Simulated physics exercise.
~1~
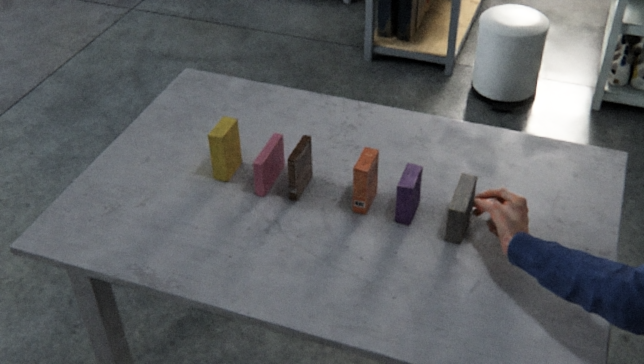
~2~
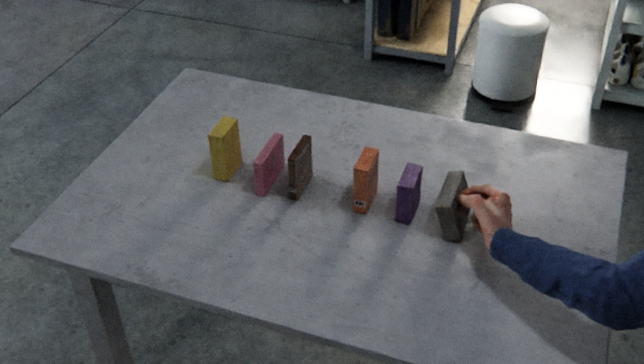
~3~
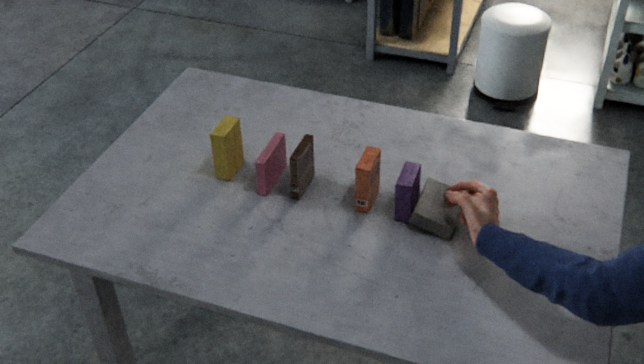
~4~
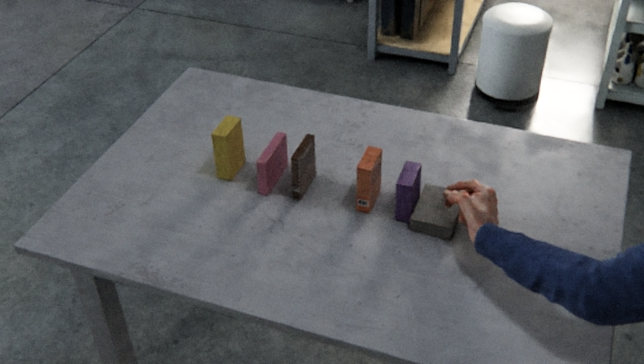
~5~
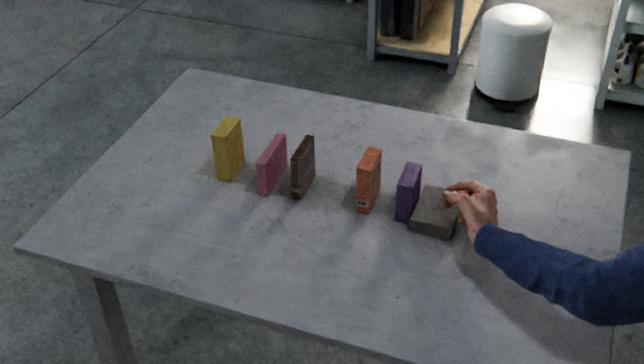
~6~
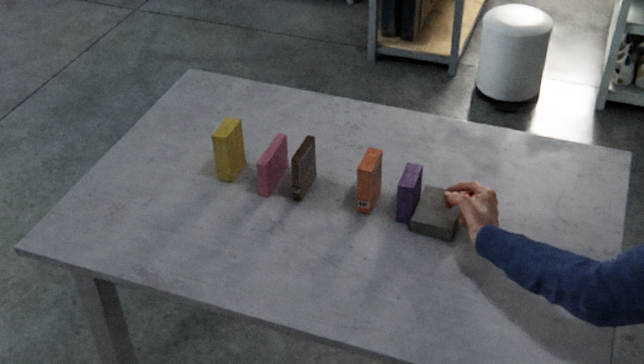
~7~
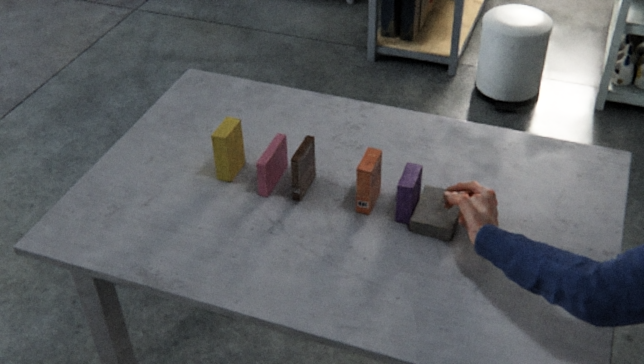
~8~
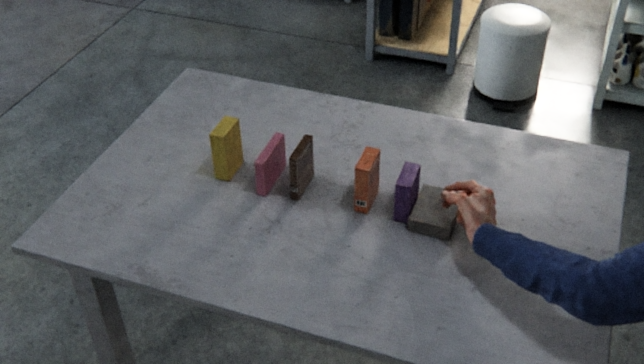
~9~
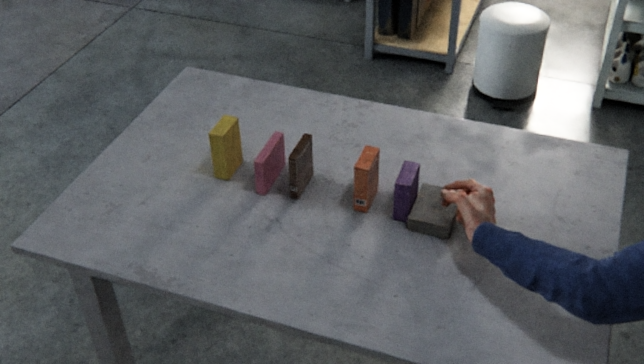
We see a row of six upright blocks on a grey table as a hand tips the grey one at the right end to the left. It falls flat beside the purple board and the hand stays on it, while the purple, orange, brown, pink and yellow pieces remain standing.
